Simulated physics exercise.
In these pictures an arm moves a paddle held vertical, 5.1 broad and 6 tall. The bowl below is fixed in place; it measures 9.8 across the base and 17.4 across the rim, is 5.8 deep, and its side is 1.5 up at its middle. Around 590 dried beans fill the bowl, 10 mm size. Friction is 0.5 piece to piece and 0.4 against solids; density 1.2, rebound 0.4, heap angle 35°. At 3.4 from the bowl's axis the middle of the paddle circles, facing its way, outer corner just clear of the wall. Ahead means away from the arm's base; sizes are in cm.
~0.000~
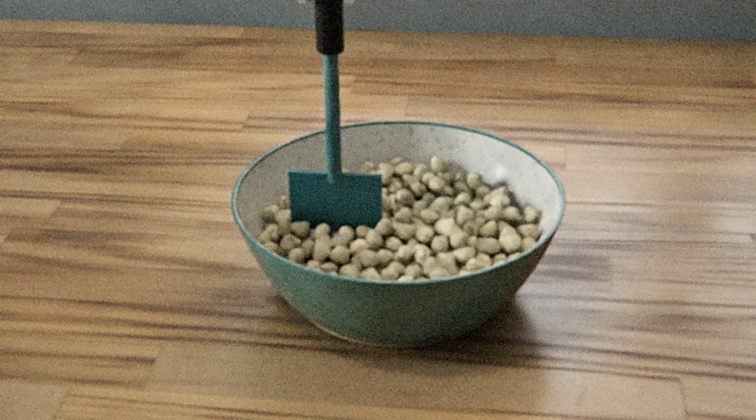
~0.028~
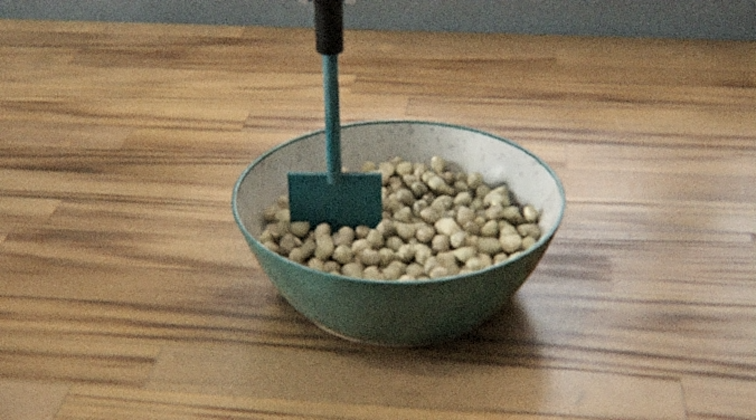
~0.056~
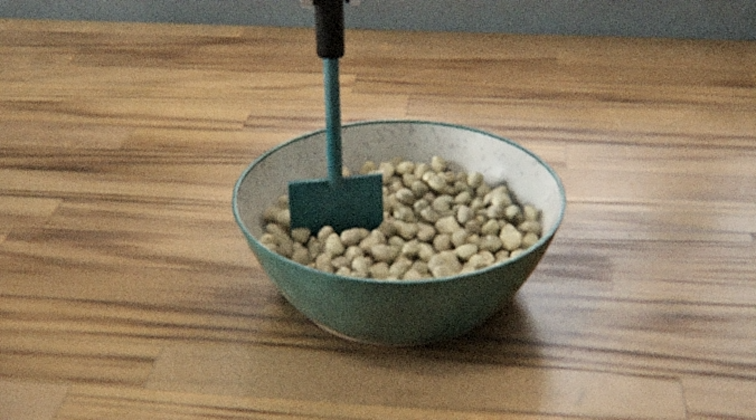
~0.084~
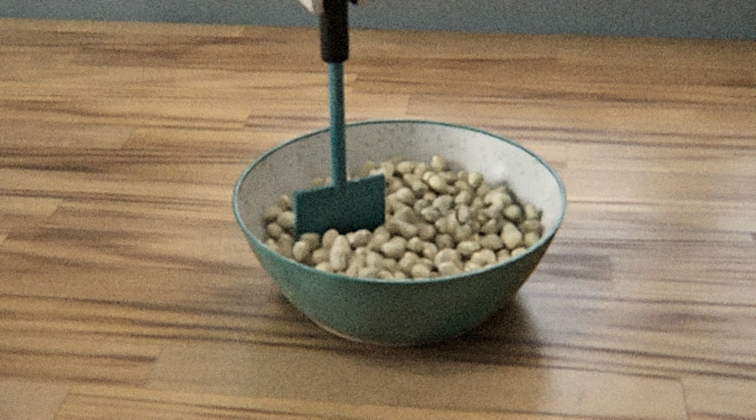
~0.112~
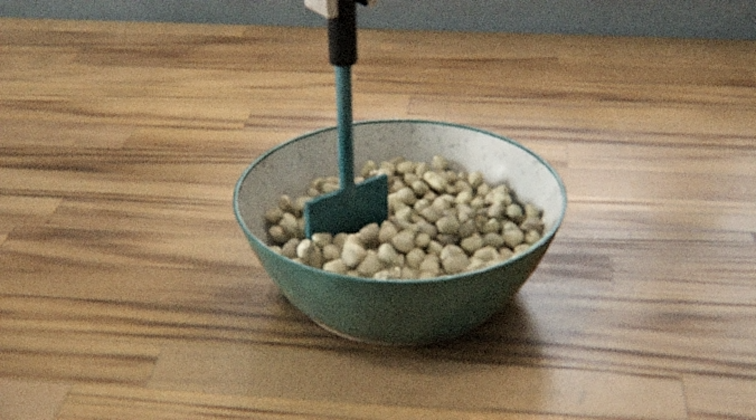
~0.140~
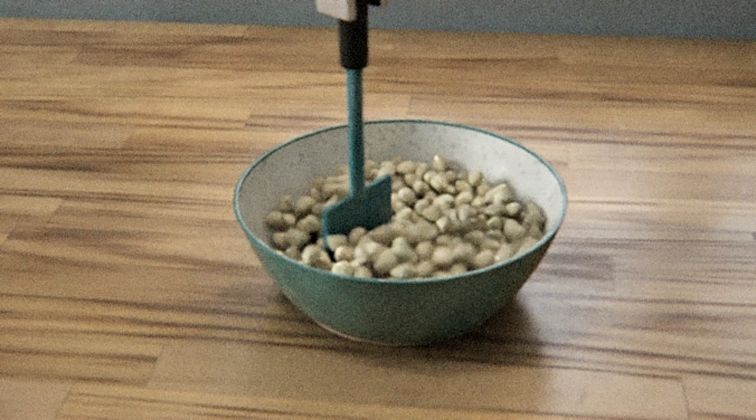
On a striped wooden surface, a teal paddle stood upright in a green bowl of pale dried beans, then slowly turned and shifted slightly right and toward the viewer, pushing through the beans.
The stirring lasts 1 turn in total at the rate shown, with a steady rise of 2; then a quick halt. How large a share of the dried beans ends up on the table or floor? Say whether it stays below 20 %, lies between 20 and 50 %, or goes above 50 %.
It stays below 20 %.
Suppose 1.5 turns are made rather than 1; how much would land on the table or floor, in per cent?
Estimate: About 15 percent.
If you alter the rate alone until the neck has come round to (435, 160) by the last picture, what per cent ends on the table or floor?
Something like 35 percent, roughly.
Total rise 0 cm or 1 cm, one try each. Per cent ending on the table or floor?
Roughly 15 percent, then roughly 15 percent.
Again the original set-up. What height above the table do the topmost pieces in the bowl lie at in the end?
About 7.0 centimetres.
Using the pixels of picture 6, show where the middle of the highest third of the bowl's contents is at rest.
The centre is near pixel (321, 235).
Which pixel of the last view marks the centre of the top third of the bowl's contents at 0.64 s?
Centre, approx.: (338, 168).
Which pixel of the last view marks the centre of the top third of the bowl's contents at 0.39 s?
The top third is centred near (489, 186) in the last picture.
By 0.39 s, 174° round, highest piece 8 above the table; 568 in the bowl, 15 on the table or floor, 10 in flight or on the tool.
By 0.64 s, 292° round, highest piece 9 above the table; 533 in the bowl, 54 on the table or floor, 6 in flight or on the tool.
By 0.97 s, 0° round, highest piece 7 above the table; 515 in the bowl, 78 on the table or floor.
By 1.67 s, 0° round, highest piece 7 above the table; 515 in the bowl, 78 on the table or floor.
Final count, 515 in the bowl, 78 on the table or floor. That is 13 % on the table or floor.
